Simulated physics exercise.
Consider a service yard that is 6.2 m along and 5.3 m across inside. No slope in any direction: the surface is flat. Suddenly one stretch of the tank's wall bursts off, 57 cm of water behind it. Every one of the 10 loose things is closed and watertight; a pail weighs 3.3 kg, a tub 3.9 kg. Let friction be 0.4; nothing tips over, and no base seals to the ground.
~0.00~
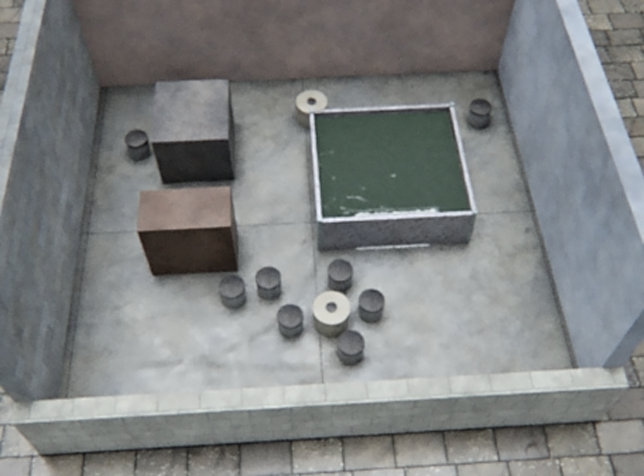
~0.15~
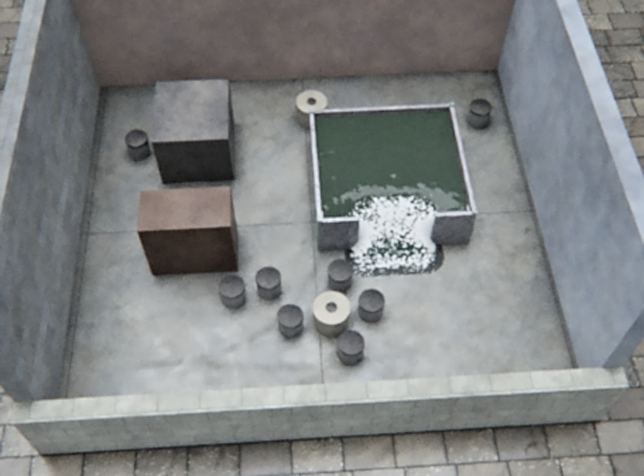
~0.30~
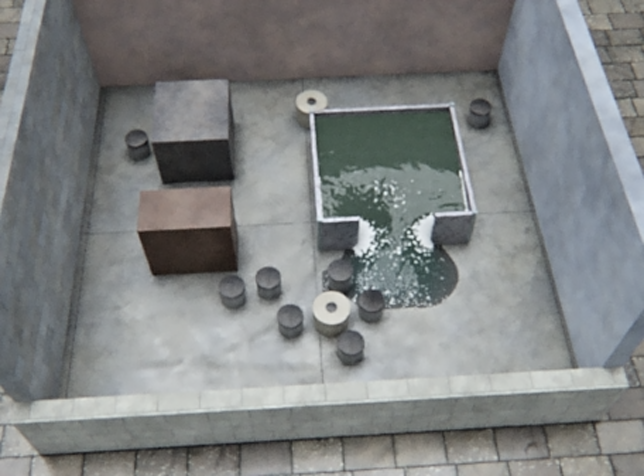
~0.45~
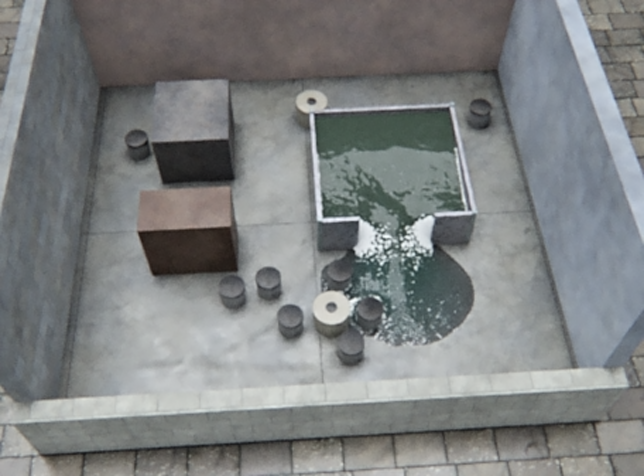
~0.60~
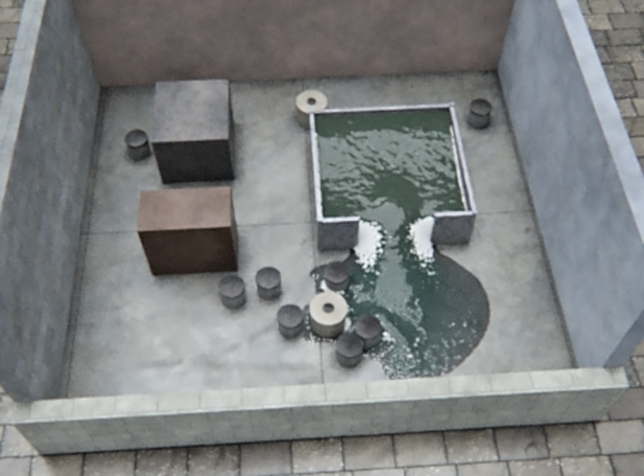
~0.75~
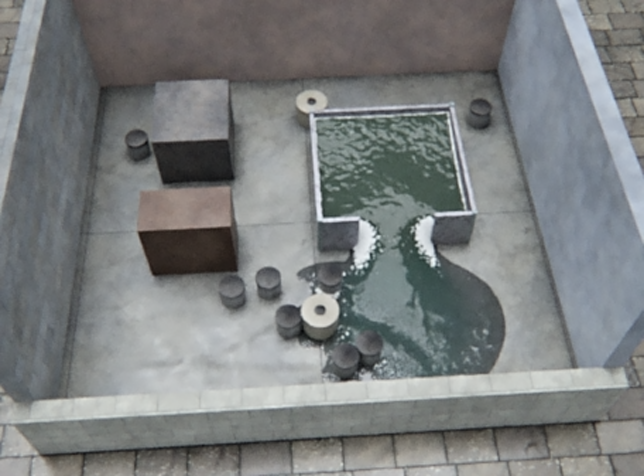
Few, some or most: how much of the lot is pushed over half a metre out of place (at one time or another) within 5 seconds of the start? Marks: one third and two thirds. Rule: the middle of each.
Share: Between one and two thirds.
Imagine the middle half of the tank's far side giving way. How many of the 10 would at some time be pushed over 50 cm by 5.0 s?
In that case the number is 2.
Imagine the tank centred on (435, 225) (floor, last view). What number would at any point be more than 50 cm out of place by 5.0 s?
Result: 6 of them.
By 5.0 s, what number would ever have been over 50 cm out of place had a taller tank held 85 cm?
I count 7 of them in that case.
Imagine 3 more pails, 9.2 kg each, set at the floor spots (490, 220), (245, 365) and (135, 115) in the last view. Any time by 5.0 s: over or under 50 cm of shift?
One after another they come out above it, above it, inside the limit.
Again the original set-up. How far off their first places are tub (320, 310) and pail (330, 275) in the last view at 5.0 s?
Object 1: 300 cm. Object 2: 60 cm.
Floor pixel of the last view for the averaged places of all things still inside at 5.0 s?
That lands at roughly (224, 217).
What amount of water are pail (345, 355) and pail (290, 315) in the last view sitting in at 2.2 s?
Depth approx. 1 cm / 2 cm.
After 1.1 s 2 of 10 are over 50 cm from their spots; 2 afloat.
After 2.2 s 5 of 10 are over 50 cm from their spots; 2 afloat.
After 3.5 s 5 of 10 are over 50 cm from their spots; 3 afloat.
After 5.0 s 6 of 10 are over 50 cm from their spots, and 6 have been at some point; 4 afloat.
